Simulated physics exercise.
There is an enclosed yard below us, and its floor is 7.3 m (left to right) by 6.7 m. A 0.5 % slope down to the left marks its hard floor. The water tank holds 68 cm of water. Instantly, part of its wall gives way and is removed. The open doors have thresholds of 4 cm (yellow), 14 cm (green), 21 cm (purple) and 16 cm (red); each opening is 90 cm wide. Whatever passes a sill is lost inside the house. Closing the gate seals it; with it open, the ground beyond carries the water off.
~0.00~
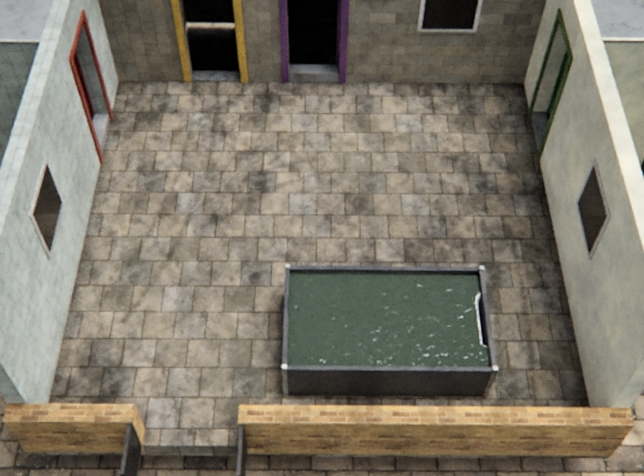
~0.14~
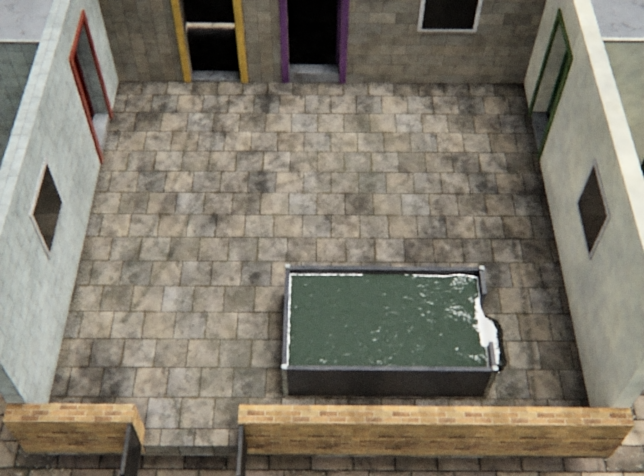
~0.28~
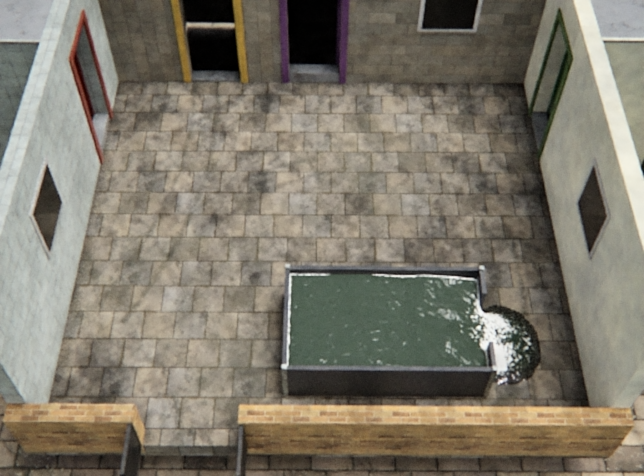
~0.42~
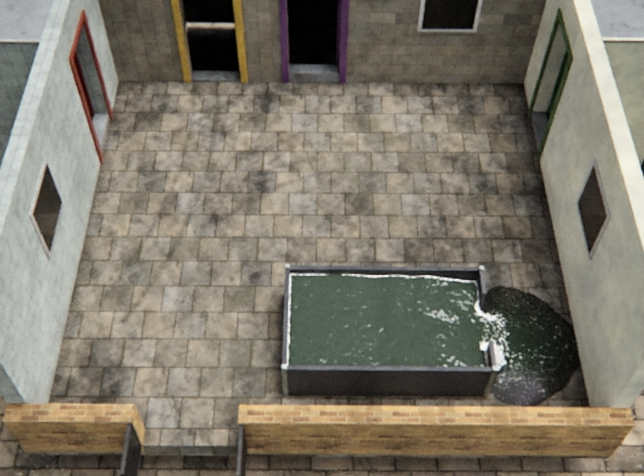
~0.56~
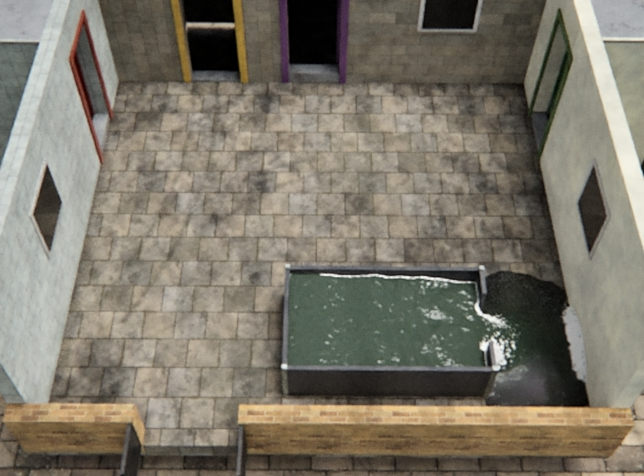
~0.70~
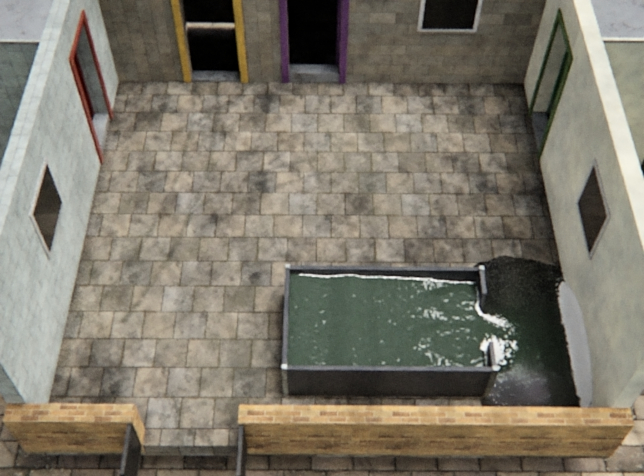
The video shows a walled, stone-paved yard with a rectangular tank of greenish water; part of the tank's right side opens, and water pours out, spreading across the paving to the right-hand wall and along it.
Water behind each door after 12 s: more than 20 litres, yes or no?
Yellow door: No; green door: No; purple door: No; red door: No.
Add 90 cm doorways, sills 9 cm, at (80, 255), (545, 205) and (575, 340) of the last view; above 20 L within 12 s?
First doorway falls short, second falls short, third gets there.
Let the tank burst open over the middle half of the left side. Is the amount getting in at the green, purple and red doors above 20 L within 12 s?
So green stays lower, purple stays lower, red stays lower.
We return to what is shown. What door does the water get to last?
It is the red one.
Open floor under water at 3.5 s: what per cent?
35 %.
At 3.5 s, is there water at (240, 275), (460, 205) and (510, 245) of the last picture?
First spot bone dry, second soaked, third soaked.
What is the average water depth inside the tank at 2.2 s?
Roughly 44 centimetres.
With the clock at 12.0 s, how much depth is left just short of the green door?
Close to 4.5 cm of depth.
After 1.4 s water covers 10 % of the floor and is deepest (44 cm) near (586, 418); yellow door not reached, green door not reached, purple door not reached, red door not reached.
After 2.2 s water covers 20 % of the floor and is deepest (40 cm) near (561, 358); yellow door not reached, green door 4 cm at the sill, 0 L in, purple door not reached, red door not reached.
After 3.5 s water covers 35 % of the floor and is deepest (28 cm) near (589, 430); yellow door not reached, green door 4 cm at the sill, 0 L in, purple door not reached, red door not reached.
After 7.0 s water covers 70 % of the floor and is deepest (18 cm) near (574, 358); yellow door 4 cm at the sill, 0 L in, green door 3 cm at the sill, 0 L in, purple door 6 cm at the sill, 0 L in, red door 4 cm at the sill, 0 L in.
After 12.0 s water covers 90 % of the floor and is deepest (12 cm) near (574, 358); yellow door 7 cm at the sill, 3 L in, green door 5 cm at the sill, 0 L in, purple door 4 cm at the sill, 0 L in, red door 9 cm at the sill, 0 L in.
